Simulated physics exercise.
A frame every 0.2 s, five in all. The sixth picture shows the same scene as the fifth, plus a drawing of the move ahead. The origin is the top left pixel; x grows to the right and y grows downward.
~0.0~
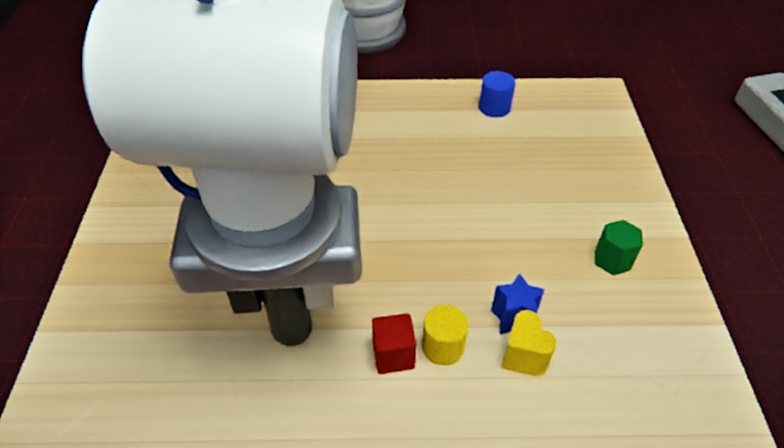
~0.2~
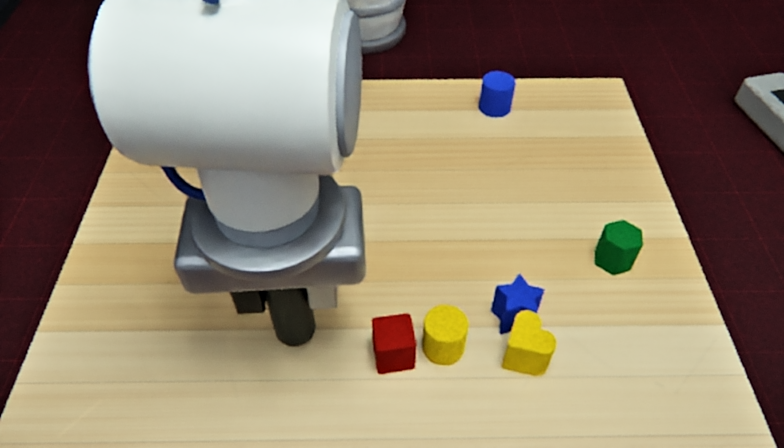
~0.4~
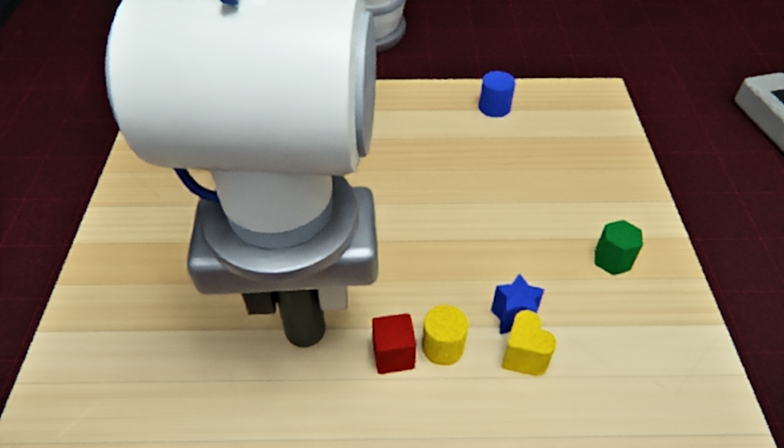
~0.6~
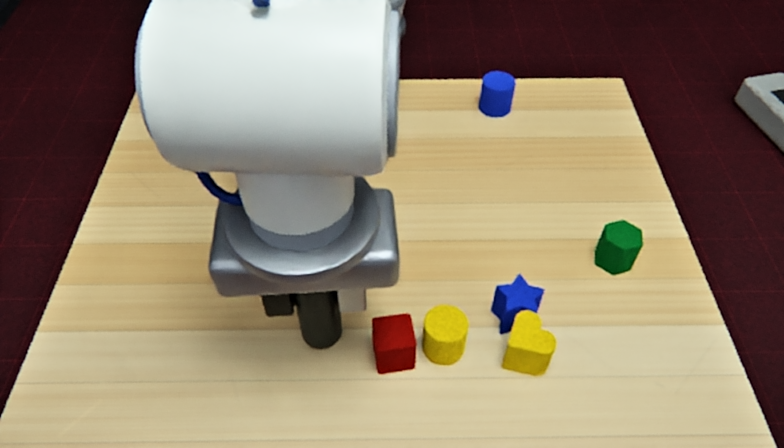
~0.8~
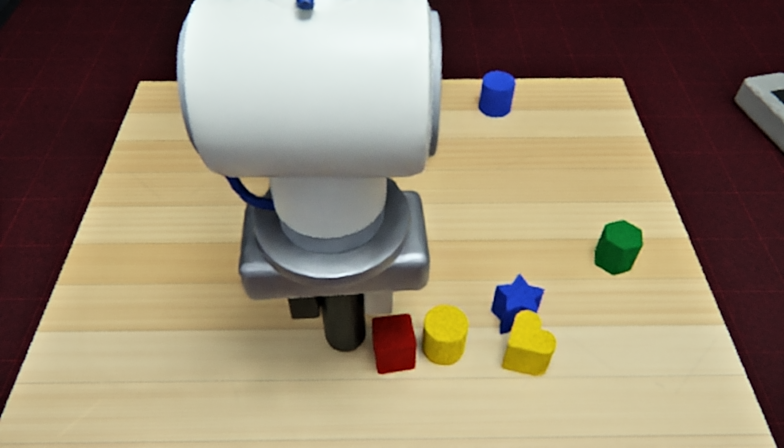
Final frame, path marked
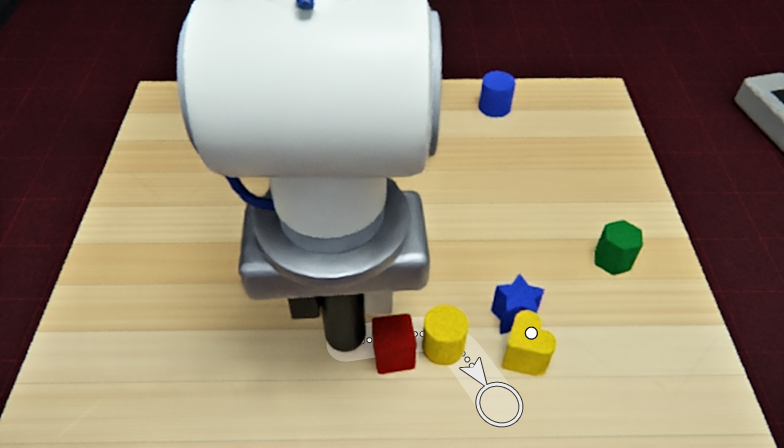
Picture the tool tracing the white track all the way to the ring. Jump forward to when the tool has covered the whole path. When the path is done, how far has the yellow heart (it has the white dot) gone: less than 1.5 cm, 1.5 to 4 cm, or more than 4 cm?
Moves 1.5 to 4 cm.
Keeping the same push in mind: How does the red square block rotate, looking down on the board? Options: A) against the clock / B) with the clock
That would be B.
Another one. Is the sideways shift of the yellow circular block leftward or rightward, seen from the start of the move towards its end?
Toward the right.
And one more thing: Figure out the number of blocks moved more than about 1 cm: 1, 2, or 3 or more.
Shifted over 1 cm: Three or more.
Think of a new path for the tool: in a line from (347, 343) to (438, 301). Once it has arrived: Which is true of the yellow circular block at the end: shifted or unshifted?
By then it is displaced.
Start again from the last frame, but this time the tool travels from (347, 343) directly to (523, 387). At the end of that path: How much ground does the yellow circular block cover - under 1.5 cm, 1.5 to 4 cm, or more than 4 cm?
It ends farther than 4 cm from its spot.
Path on the board, from (347, 343) by way of (407, 335) and (462, 353) to (499, 404); the dot is on the yellow heart.
The first path, step by step. One third of the way, tool at (409, 327); red square block at (430, 342), turned 75° clockwise; yellow circular block at (468, 327).
Two thirds of the way, tool at (464, 345); red square block at (442, 359); yellow circular block at (508, 348); yellow heart at (547, 338), turned 35° anticlockwise.
At the end, tool at (502, 397); red square block at (443, 365), turned 155° clockwise; yellow circular block at (553, 382); blue star block in place; yellow heart at (559, 339), turned 65° anticlockwise.
